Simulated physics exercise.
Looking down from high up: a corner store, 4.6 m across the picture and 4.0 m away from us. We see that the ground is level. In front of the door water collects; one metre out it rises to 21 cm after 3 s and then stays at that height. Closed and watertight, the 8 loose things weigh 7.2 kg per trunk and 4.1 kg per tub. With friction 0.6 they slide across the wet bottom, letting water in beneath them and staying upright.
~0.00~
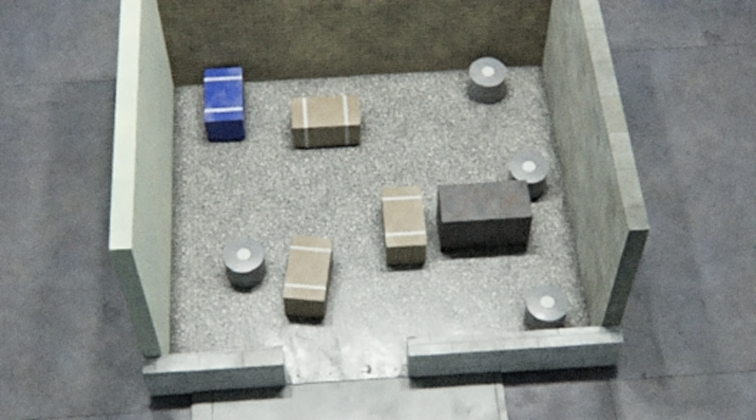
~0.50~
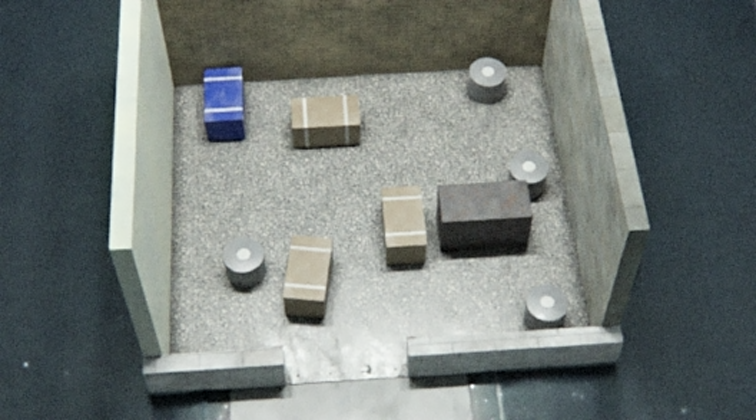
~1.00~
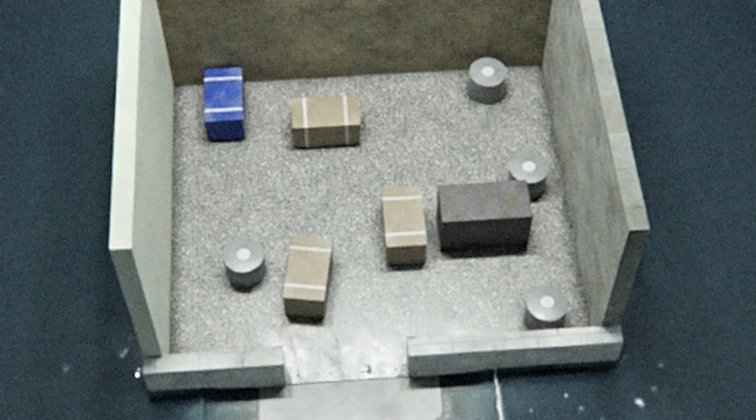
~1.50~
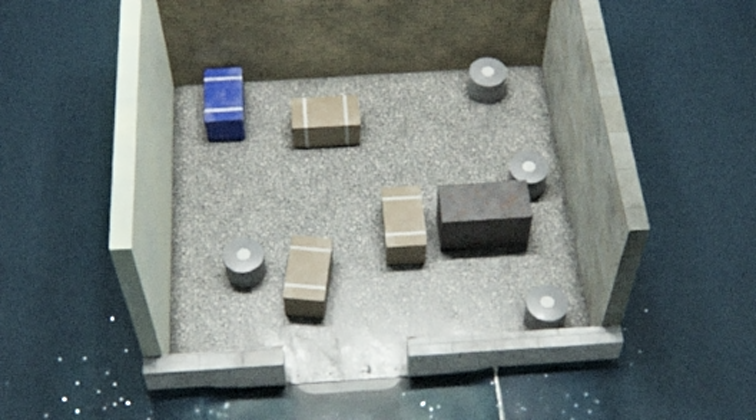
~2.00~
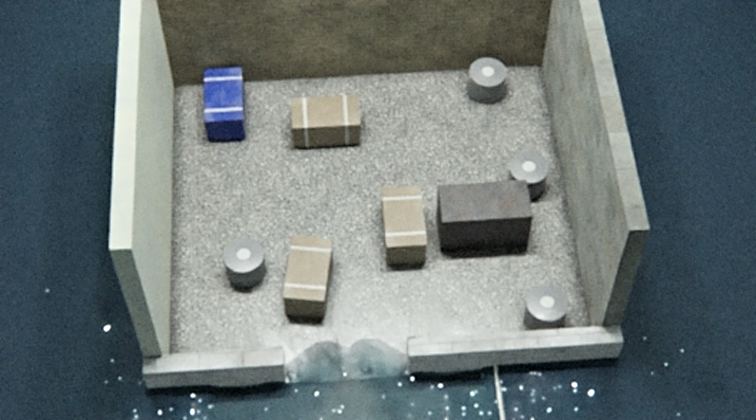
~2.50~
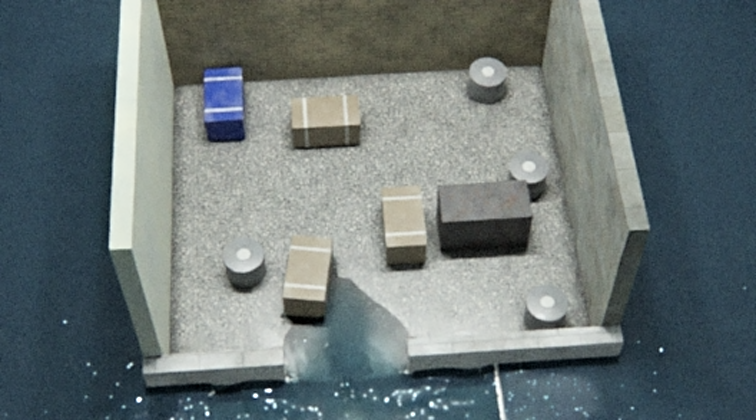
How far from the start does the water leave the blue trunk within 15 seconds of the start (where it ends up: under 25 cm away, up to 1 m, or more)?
Looks like it will get pushed a little way.
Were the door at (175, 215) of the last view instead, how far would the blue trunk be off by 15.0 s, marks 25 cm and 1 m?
The blue trunk goes a bit.
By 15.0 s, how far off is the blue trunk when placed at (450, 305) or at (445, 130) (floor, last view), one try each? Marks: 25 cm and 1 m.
The first time it wanders a bit, the second time it wanders a bit.
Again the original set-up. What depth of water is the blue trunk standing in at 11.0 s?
About 12 cm.
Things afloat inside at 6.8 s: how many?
6.
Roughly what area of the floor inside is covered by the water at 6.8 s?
At that time the wet patch spans about 17 m2.
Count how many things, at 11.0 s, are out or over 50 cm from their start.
By that point, 6.
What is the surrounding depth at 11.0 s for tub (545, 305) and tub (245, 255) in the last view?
I'd estimate 4 cm for the first and 5 cm for the second.
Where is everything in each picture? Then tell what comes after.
The blue trunk at (223, 94), on the bottom; 0.0 m2 under water; 0 of 8 have shifted, in the first picture.
The blue trunk at (223, 94), on the bottom; 0.0 m2 under water; 0 of 8 have shifted, in the second picture.
The blue trunk at (223, 94) rests on the ground; water covers 0.0 m2; 0 of 8 have shifted, in the third picture.
The blue trunk at (223, 94) rests on the ground; 0.0 m2 under water; 0 of 8 have shifted, in the fourth picture.
The blue trunk at (223, 94) rests on the ground; water covers 0.2 m2; 0 of 8 have shifted, in the fifth picture.
The blue trunk at (223, 94) rests on the ground; water covers 0.9 m2; 0 of 8 have shifted, in the sixth picture.
After 3.5 s the blue trunk is near (223, 94), 0.0 m from its start, aground; 0 afloat.
After 6.8 s the blue trunk is near (205, 87), 0.2 m from its start, afloat; 6 afloat.
After 11.0 s the blue trunk is near (203, 92), 0.2 m from its start, afloat; 8 afloat.
After 15.0 s the blue trunk is near (186, 126), 0.7 m from its start, afloat; 8 afloat.
